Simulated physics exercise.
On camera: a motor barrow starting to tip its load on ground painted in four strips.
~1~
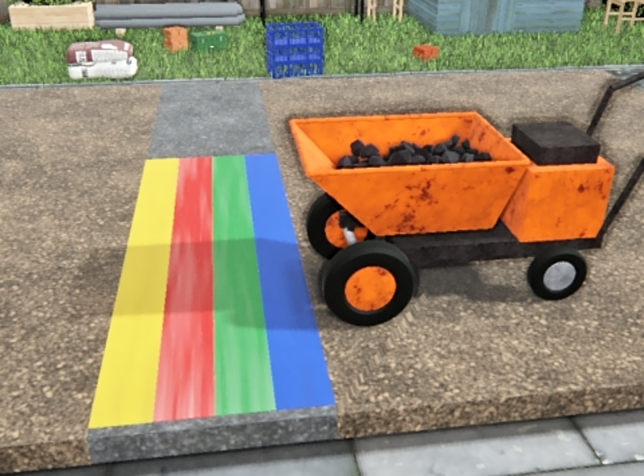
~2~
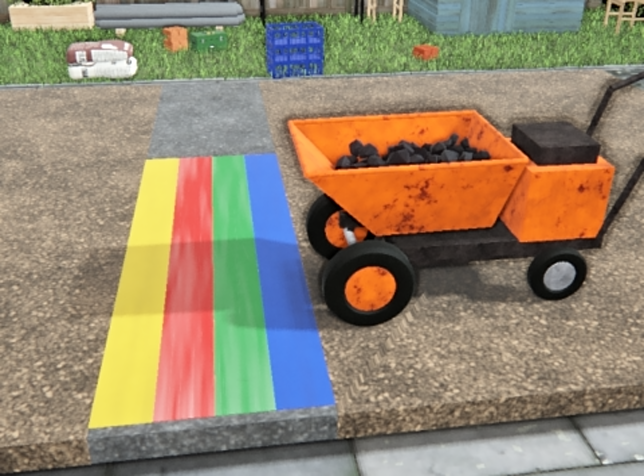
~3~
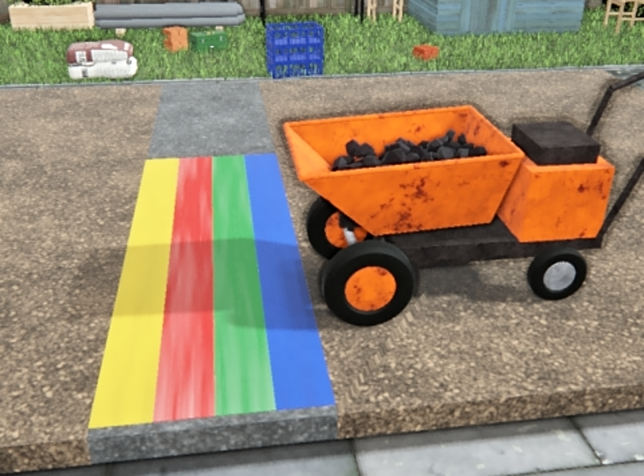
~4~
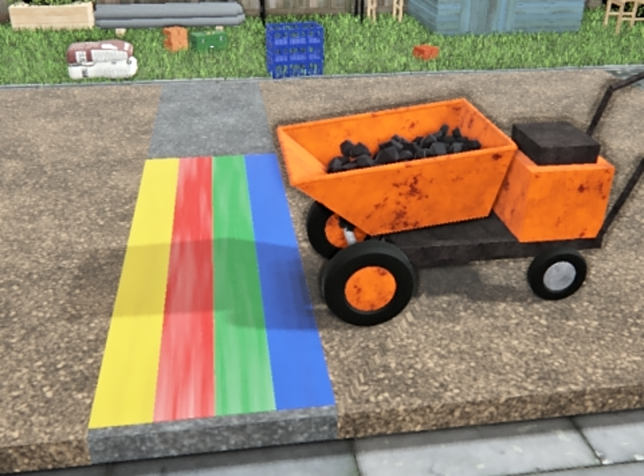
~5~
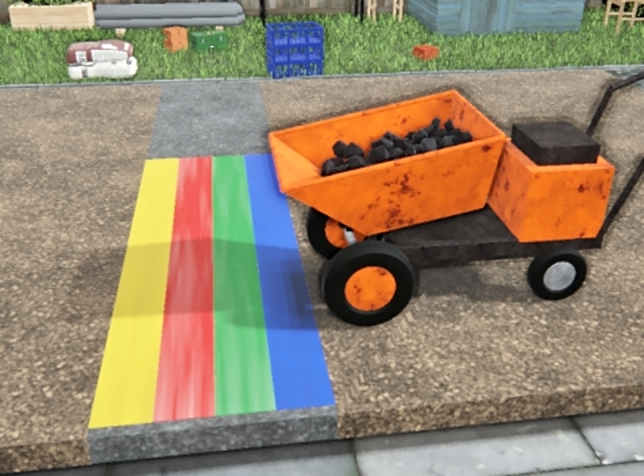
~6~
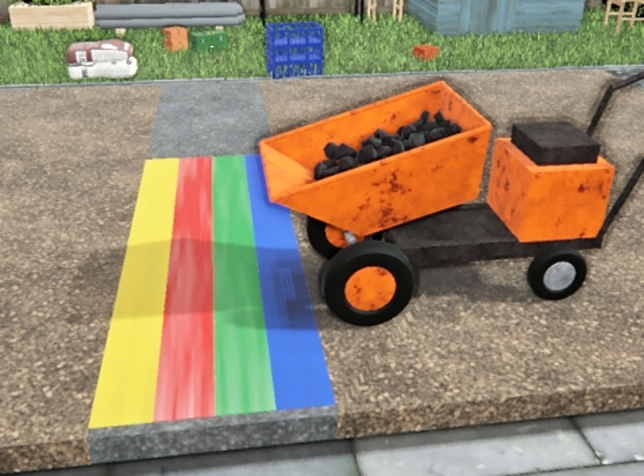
An orange motor barrow with rust marks stands on a brown gritty slab outdoors, seen from its side and slightly above, with grass, a blue crate and planks behind. Its skip holds dark lumps of coal, and to its left lie yellow, red, green and blue strips. The skip starts level, then tilts gradually leftward, its lip lowering over the blue strip while the wheels and camera stay still.
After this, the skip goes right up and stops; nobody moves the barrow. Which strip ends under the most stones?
The red one gets the largest share.
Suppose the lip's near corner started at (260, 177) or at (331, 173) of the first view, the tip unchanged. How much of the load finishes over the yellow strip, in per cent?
In turn 40 and 10 in a hundred.
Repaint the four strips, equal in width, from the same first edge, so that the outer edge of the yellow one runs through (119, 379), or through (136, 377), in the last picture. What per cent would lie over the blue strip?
About 0 and 0 per cent.
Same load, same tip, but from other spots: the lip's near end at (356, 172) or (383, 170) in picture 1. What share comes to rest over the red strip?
Roughly 20 per cent, and 10 per cent.
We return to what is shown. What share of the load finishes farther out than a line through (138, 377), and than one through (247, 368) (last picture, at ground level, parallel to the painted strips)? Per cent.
First some 20, then 80 per cent.
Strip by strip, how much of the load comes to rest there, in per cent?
In per cent, blue strip 0, green strip 5, red strip 35 and yellow strip 20.
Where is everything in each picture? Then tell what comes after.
Lip of the skip at (309, 174), level; top of the load at (437, 163), lumps of coal; blue strip at (297, 358); green strip at (242, 363); red strip at (186, 368); yellow strip at (129, 373), in the first picture.
Lip of the skip at (307, 175), level; top of the load at (435, 162), in the second picture.
Lip of the skip at (302, 178), tipped barely; top of the load at (440, 169), in the third picture.
Lip of the skip at (294, 183), tipped a little; top of the load at (435, 165), in the fourth picture.
Lip of the skip at (284, 190), tipped a little; top of the load at (446, 147), in the fifth picture.
Lip of the skip at (273, 199), tipped clearly; top of the load at (431, 146); blue strip at (297, 358); green strip at (242, 363); red strip at (186, 368); yellow strip at (129, 373), in the sixth picture.
Soon after the last picture, skip tipped steeply; all in the skip.
A little later, skip tipped right over; most in the skip; a stray few over the green strip; a small part over the red strip.
Later still, skip tipped right over; about a quarter in the skip; a small part over the green strip; about a third over the red strip; about a quarter over the yellow strip; a small part off the paint.
At rest, skip tipped right over; about a quarter in the skip; none over the blue strip; a small part over the green strip; about a third over the red strip; about a quarter over the yellow strip; a small part off the paint.
